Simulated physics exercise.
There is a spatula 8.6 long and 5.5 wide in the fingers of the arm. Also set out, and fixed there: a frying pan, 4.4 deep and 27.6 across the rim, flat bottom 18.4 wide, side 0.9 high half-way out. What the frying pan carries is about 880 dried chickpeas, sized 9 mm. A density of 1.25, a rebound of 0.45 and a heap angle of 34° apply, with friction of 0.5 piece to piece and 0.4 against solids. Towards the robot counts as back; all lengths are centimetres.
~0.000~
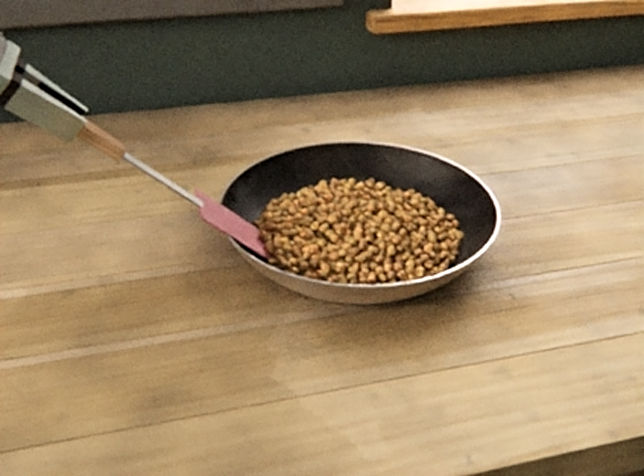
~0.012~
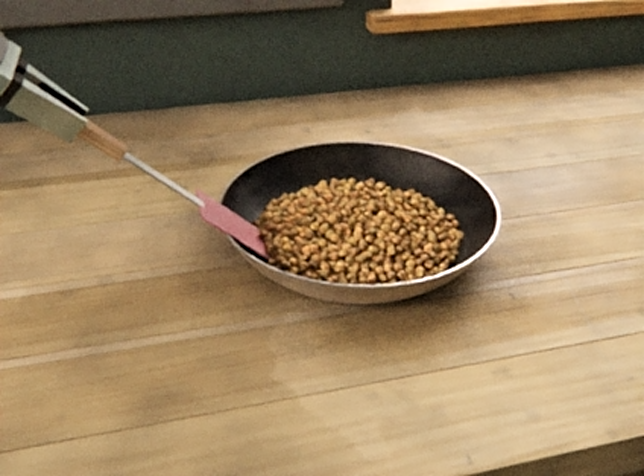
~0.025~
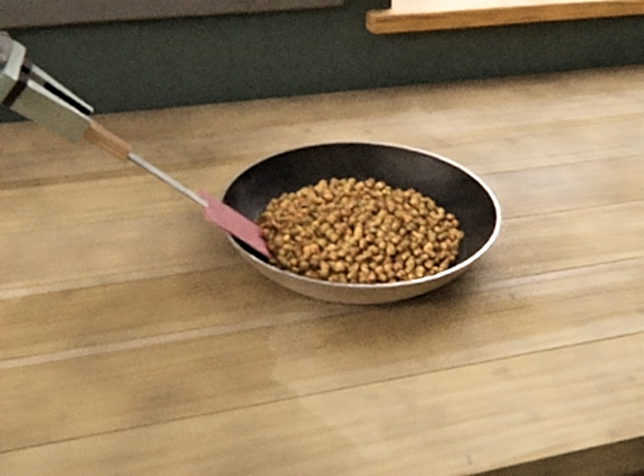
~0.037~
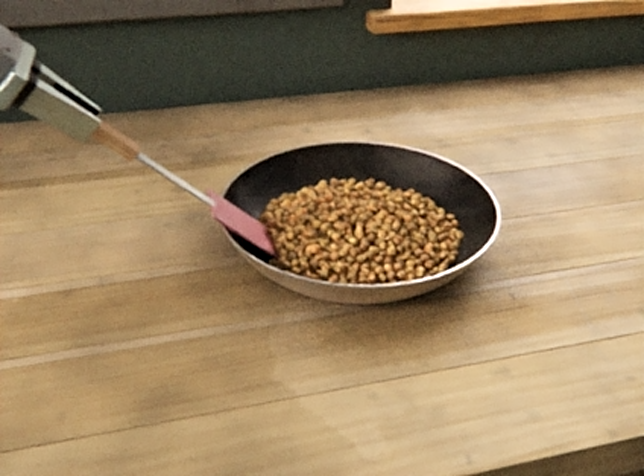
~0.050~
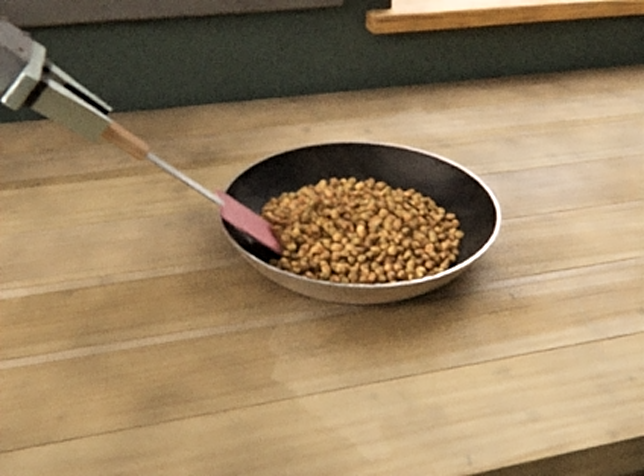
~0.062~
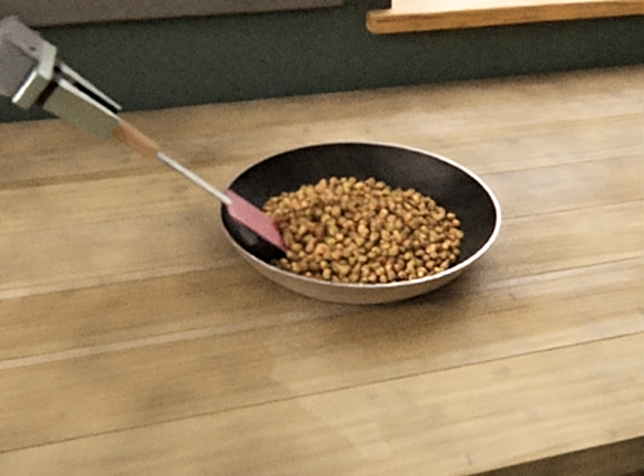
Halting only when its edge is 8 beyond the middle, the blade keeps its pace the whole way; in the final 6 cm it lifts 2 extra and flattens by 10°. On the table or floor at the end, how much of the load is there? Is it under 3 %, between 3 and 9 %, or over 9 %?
It is under 3 %.
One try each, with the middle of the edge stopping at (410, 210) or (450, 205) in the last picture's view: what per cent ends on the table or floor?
Close to 0 and close to 5 per cent, respectively.
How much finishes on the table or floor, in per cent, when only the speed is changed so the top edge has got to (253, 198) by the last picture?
About 5 percent.
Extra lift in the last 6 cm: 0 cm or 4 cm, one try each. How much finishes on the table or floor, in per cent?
Result, in order: Approx. 0 % and 0 %.
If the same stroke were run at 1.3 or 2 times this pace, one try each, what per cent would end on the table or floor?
Around 0 per cent, then around 5 per cent, would end on the table or floor.
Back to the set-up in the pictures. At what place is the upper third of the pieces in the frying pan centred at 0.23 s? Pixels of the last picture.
It is centred close to (397, 216).
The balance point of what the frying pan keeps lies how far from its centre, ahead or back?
It rests close to 3.5 centimetres ahead of centre.
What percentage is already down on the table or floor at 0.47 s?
Some 0 per cent of the load.
After 0.14 s, sloping 44°, highest piece 4 above the table; 875 in the frying pan.
After 0.23 s, sloping 41°, highest piece 5 above the table; 875 in the frying pan.
After 0.47 s, sloping 34°, highest piece 5 above the table; 874 in the frying pan, 1 on the table or floor.
After 1.52 s, sloping 34°, highest piece 4 above the table; 874 in the frying pan, 1 on the table or floor.
At rest, 874 in the frying pan, 1 on the table or floor. That is 0 % on the table or floor.
